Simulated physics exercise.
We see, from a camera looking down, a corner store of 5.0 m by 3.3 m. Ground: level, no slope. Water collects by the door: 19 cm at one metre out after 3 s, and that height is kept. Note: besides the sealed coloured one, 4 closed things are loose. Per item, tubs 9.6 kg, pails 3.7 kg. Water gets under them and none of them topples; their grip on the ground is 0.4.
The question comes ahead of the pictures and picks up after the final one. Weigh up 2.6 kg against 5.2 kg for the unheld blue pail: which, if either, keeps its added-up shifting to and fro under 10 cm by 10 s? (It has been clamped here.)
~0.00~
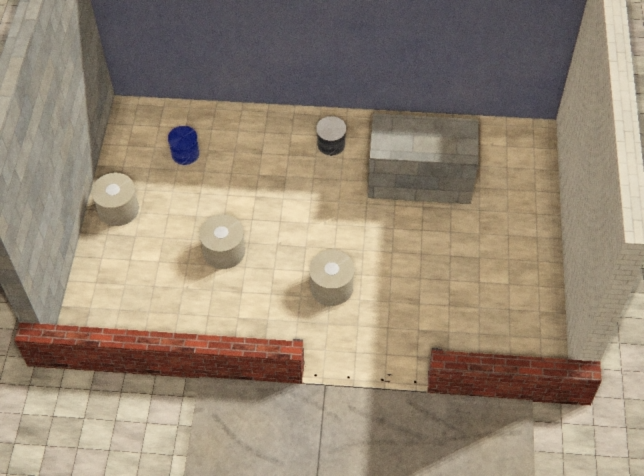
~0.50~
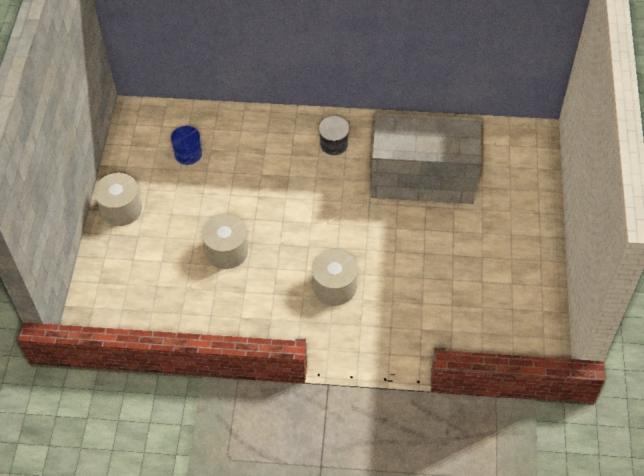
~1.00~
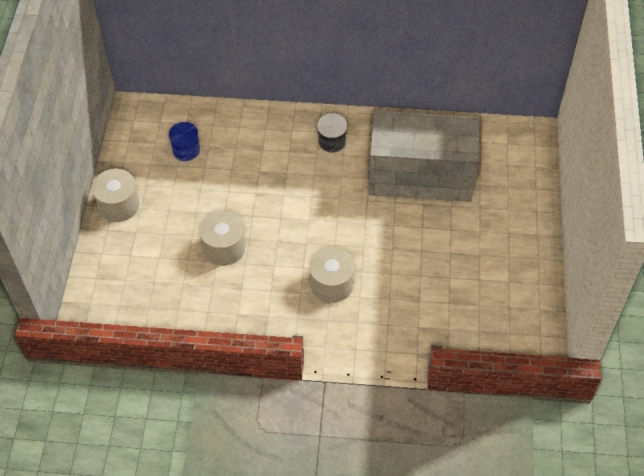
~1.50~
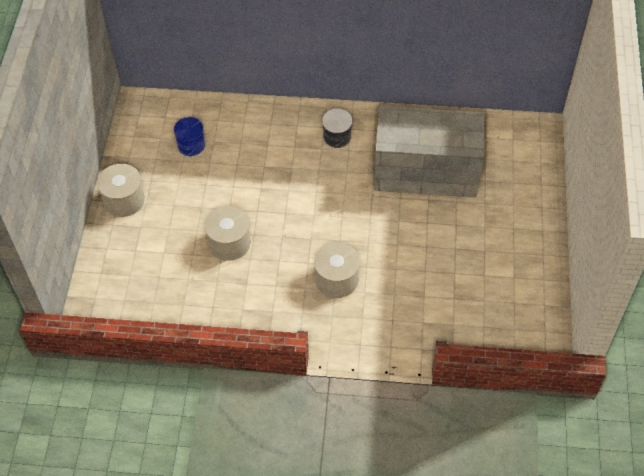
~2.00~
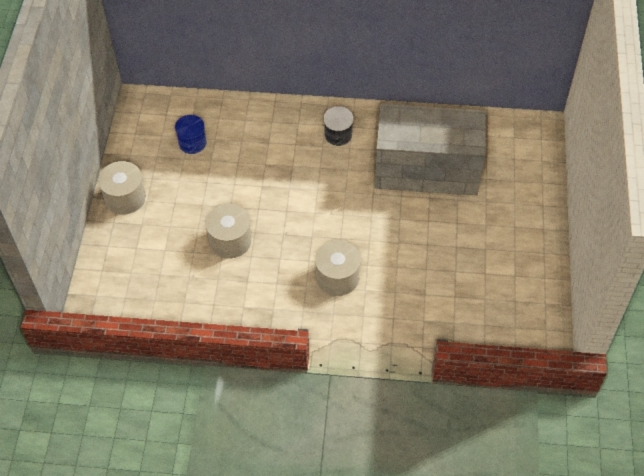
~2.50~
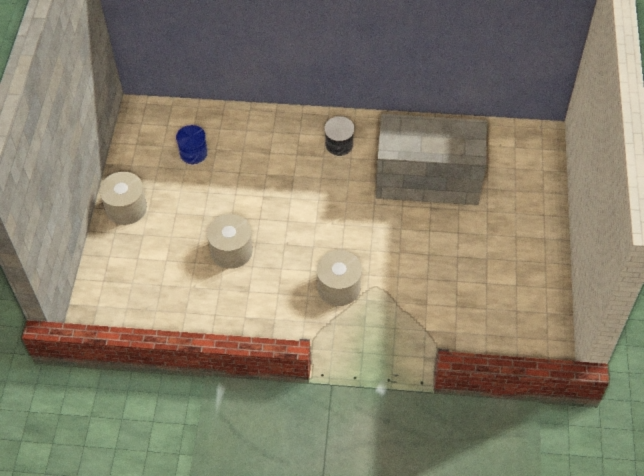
I would say neither of them does.
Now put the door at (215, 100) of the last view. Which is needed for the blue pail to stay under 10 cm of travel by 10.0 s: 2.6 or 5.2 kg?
Result: Neither option suffices.
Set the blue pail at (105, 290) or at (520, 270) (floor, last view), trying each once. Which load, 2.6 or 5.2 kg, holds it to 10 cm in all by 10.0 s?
Trial 1 - only the upper mass works; trial 2 - no option succeeds.
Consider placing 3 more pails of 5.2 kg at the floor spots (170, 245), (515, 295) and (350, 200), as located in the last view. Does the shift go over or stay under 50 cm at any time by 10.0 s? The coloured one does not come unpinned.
Answer by position: Inside the range; inside the range; outside the range.
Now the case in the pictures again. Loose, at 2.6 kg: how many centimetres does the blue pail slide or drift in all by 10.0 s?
About 140 cm.
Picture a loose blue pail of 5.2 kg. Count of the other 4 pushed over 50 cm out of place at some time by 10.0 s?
By my tally, 3.
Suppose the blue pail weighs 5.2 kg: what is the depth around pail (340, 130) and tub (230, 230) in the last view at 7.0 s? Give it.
I'd estimate 8 cm for the first and 2 cm for the second.
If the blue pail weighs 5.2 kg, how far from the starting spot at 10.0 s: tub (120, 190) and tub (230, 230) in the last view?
Net displacement, in order: 50 cm; 0 cm.
After 3.5 s the blue pail would be 0 cm from its start with 2.6 kg and 0 cm from its start with 5.2 kg; 0 cm of water round it then.
After 4.5 s the blue pail would be 0 cm from its start with 2.6 kg and 0 cm from its start with 5.2 kg; 0 cm of water round it then.
After 7.0 s the blue pail would be 30 cm from its start with 2.6 kg and 0 cm from its start with 5.2 kg; 4 cm of water round it then.
After 10.0 s the blue pail would be 80 cm from its start with 2.6 kg and 74 cm from its start with 5.2 kg; 9 cm of water round it then.
